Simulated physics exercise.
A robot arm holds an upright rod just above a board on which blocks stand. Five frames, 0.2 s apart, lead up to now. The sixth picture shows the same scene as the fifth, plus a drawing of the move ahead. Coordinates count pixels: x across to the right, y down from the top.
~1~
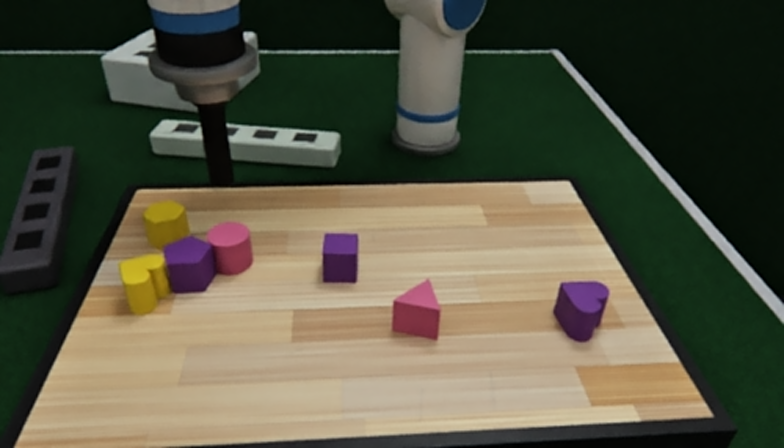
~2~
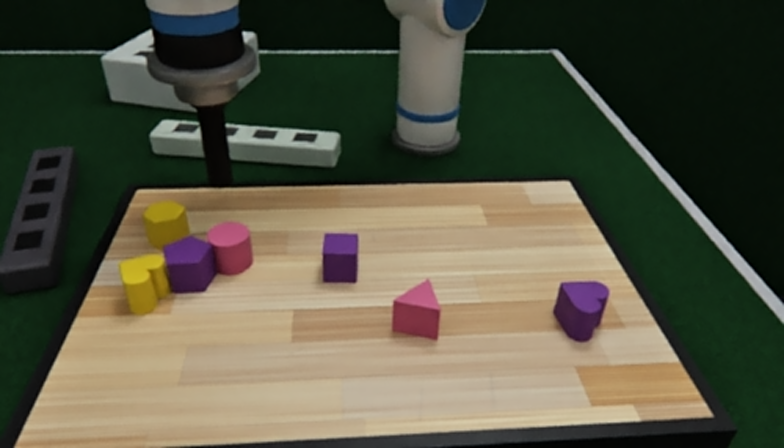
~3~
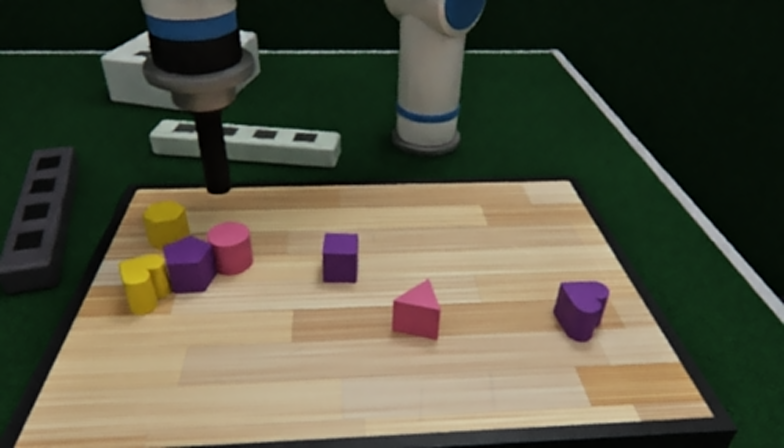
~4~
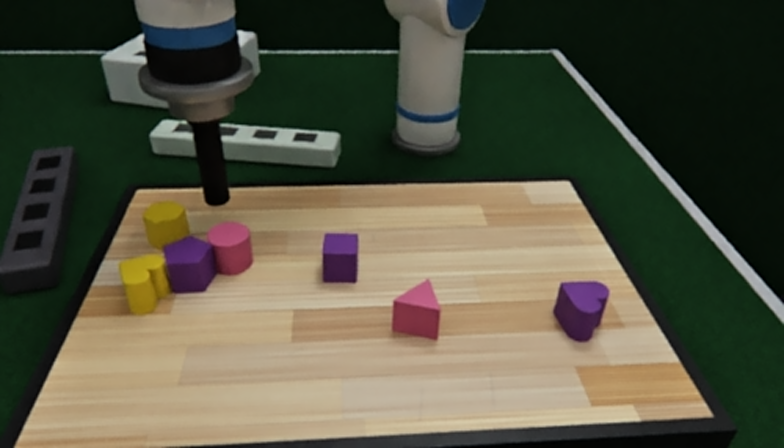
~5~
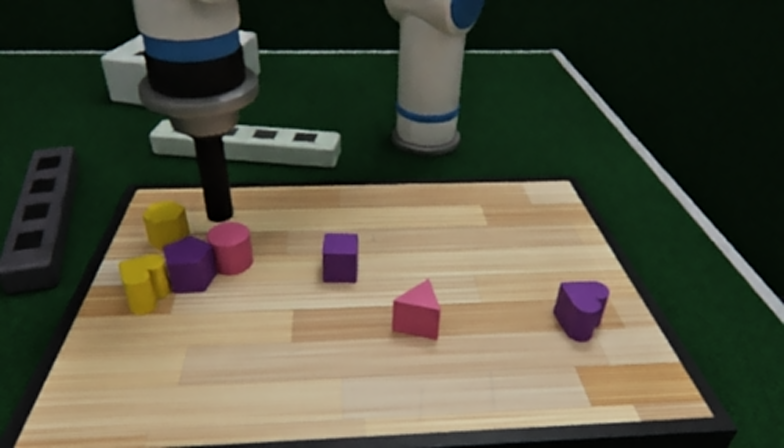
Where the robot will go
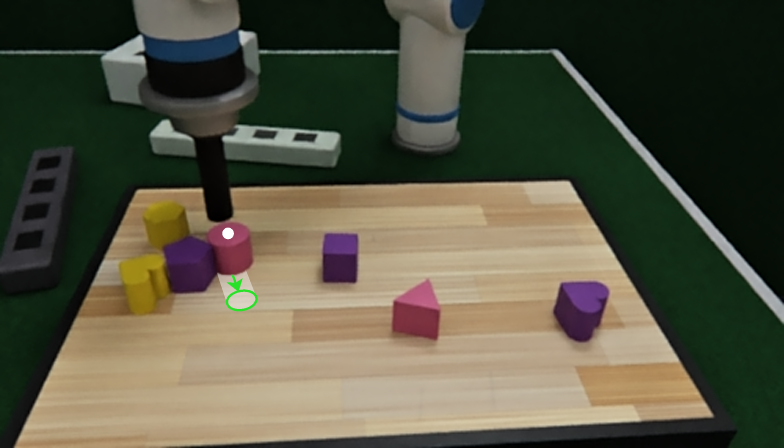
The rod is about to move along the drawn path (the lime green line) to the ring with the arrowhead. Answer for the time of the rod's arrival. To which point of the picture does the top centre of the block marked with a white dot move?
Expect it around (266, 284).
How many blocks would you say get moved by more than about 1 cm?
That's one.
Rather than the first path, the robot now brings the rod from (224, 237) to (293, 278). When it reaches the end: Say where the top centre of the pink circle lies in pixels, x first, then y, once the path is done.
Just about (242, 254).
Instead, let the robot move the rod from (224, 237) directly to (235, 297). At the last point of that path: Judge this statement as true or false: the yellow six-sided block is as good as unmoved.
This is true.
The drawn path runs from (224, 237) through (230, 267) to (242, 300); the dot is on the pink circle.
The first path, step by step. One third of the way, rod (223, 235); pink circle (236, 246).
Two thirds of the way, rod (230, 256); pink circle (249, 266).
At the end, rod (238, 277); purple pentagon not moved; pink circle (266, 284).
